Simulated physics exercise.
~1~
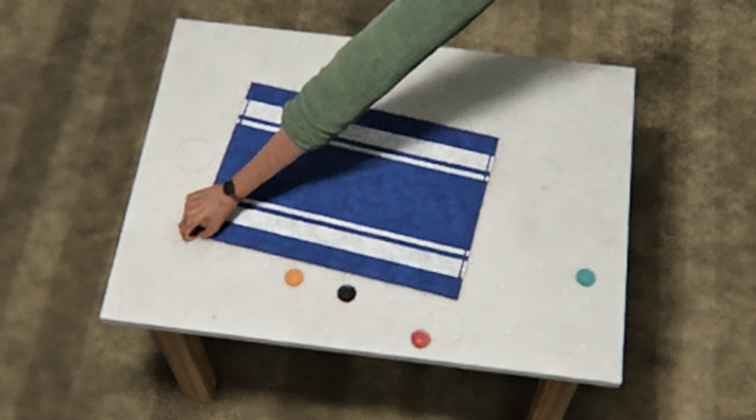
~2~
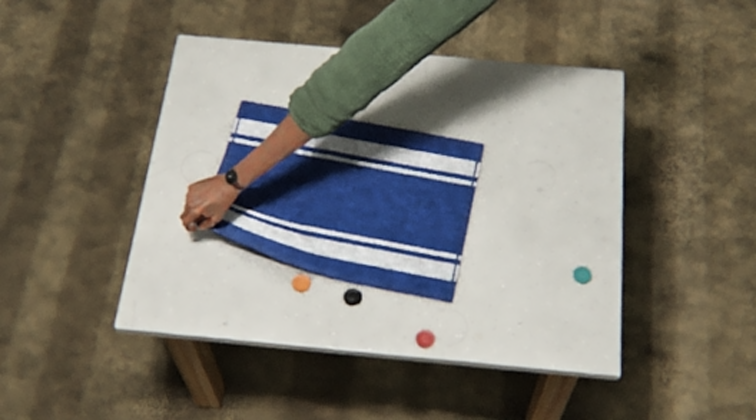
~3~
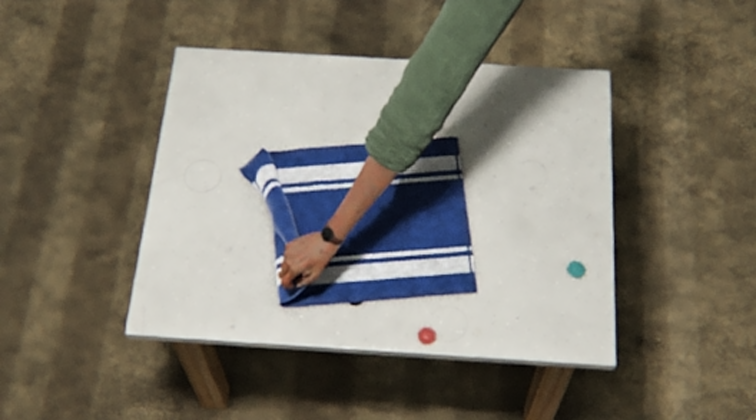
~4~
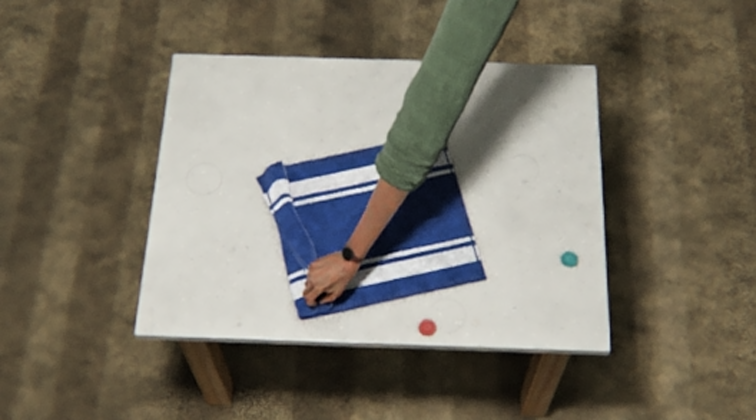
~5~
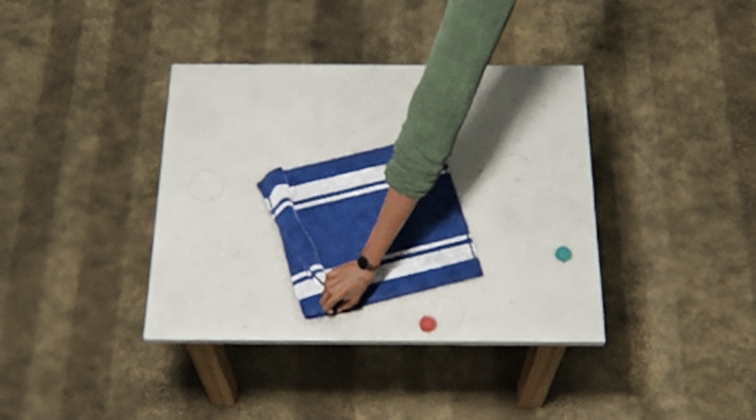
On a pale table standing over a brown floor, a blue hand towel with white stripes lies flat, with an orange token, a black badge and a red disc near its lower edge and a teal badge off to the right. A hand in a green sleeve pinches the towel's lower left corner and lifts it slightly. It draws the corner rightward, folding the left side over and sliding the cloth across the orange token and black badge. The towel turns a little and settles, the hand still on it, while the red disc and teal badge remain uncovered.
